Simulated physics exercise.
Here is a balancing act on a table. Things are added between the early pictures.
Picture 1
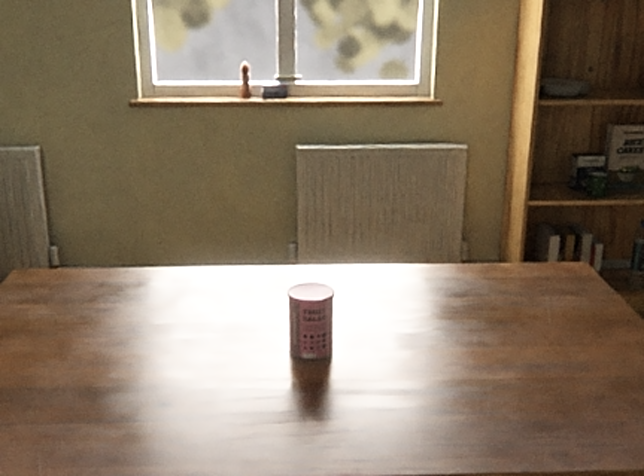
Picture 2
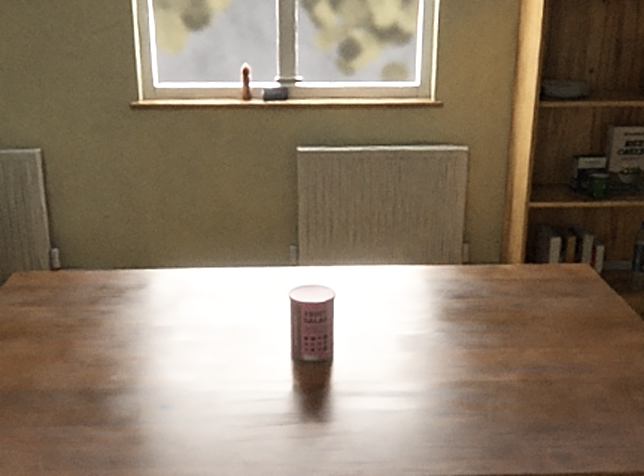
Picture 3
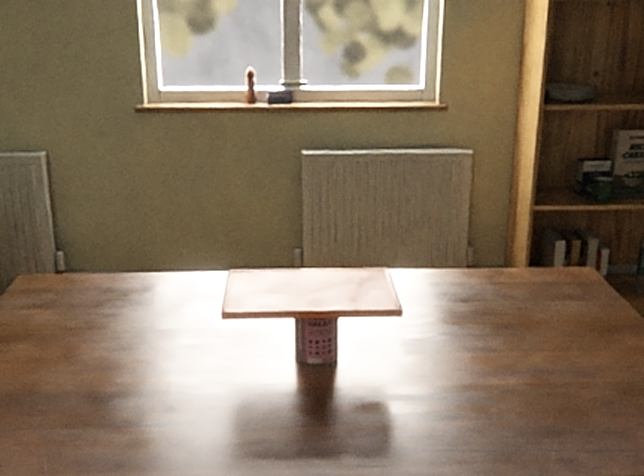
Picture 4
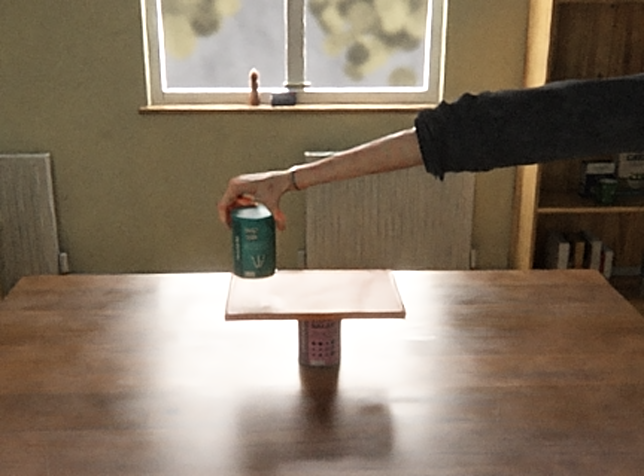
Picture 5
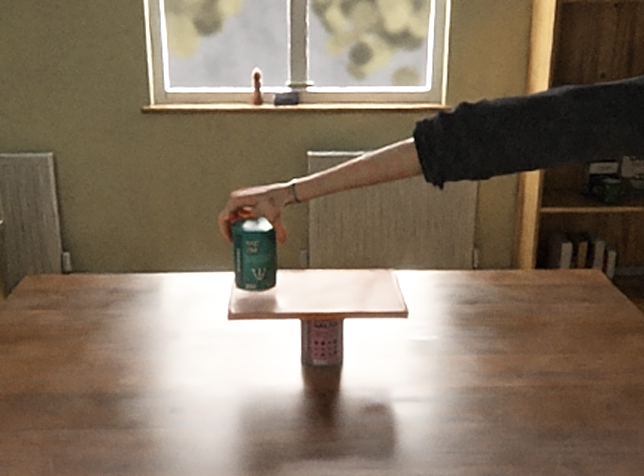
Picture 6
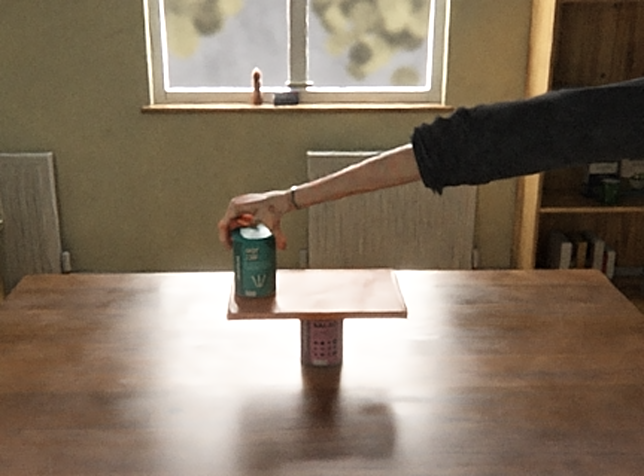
The video shows a pink tin standing on a wooden table, then a flat board resting across its top, before a dark-sleeved arm reaches in from the right and lowers a turquoise tin onto the board's left side.
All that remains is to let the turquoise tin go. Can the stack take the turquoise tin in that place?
As it turns out, it comes apart.
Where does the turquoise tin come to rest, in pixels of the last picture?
Around (198, 340).
Then, 0.30 s on from there, turquoise tin now fallen; orange lid turned 37° from how it was put.
Then, 0.40 s on from there, orange lid turned 70° from how it was put.
Then, 0.50 s on from there, orange lid on its side.
Then, 1.20 s on from there, orange lid turned 46° from how it was put.
In the end, fallen, turquoise tin; toppled in the stack, orange lid; pink tin unmoved. At the end, from the last picture's camera, turquoise tin near (198, 340). The stack gives way.
